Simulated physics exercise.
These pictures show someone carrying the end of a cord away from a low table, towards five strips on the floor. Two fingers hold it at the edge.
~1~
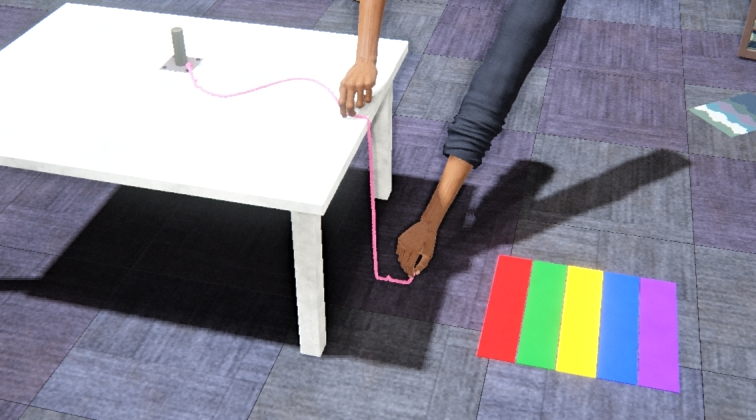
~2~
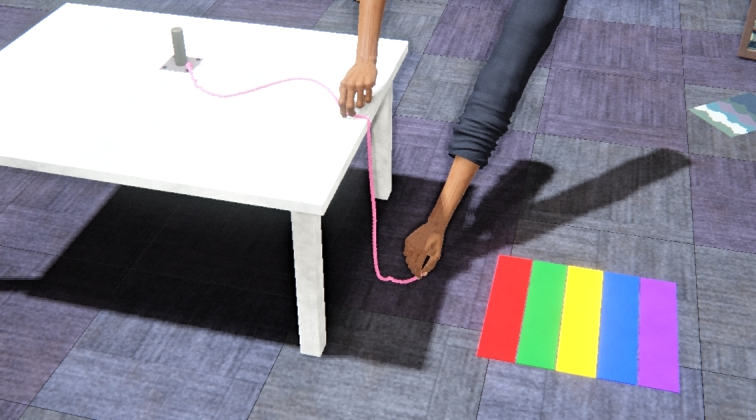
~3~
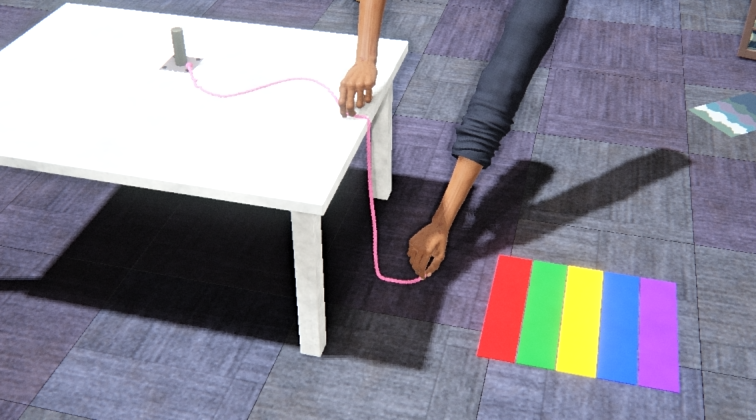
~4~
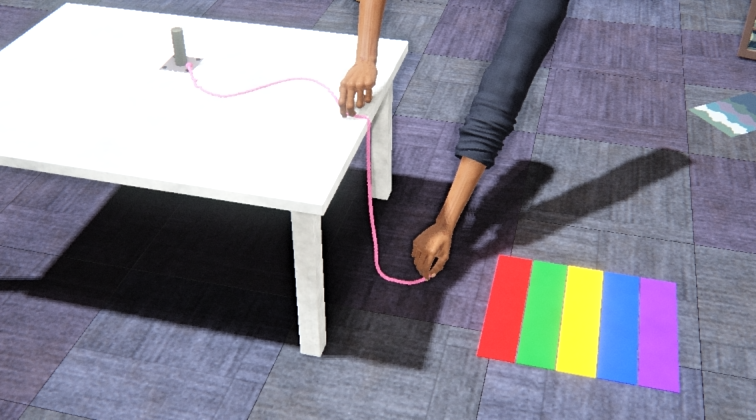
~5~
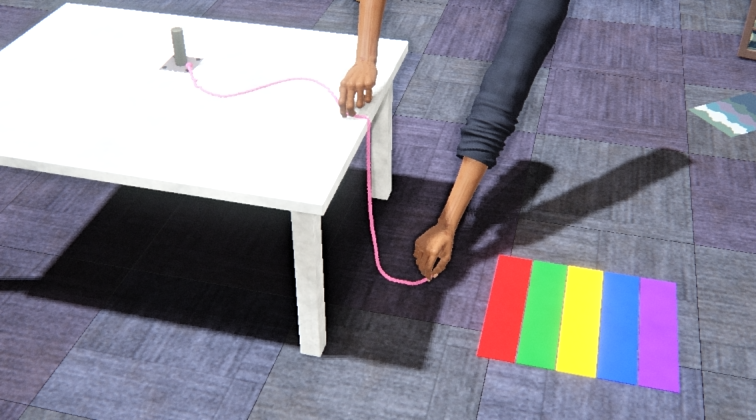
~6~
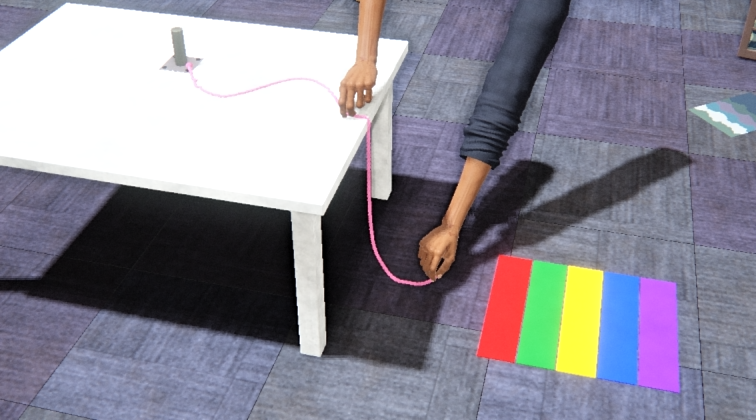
A hand draws the end of a pink cord slightly right across the carpeted floor.
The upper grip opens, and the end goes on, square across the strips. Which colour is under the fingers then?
It halts on the blue strip.
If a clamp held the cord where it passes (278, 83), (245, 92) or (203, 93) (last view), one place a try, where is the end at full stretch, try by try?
About (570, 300), (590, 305) and (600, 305).
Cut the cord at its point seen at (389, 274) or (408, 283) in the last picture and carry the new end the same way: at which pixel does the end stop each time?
The places are (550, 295) and (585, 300).
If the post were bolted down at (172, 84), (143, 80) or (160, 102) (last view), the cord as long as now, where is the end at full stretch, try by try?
Near (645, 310), (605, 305) and (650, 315).
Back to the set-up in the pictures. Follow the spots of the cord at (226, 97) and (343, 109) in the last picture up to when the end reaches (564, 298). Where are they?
They go to (265, 84) and to (383, 152).
A little later, end near (564, 298); over green.
Next, end near (604, 305); over blue.
When it is tight, end near (629, 309); over blue. Over blue.
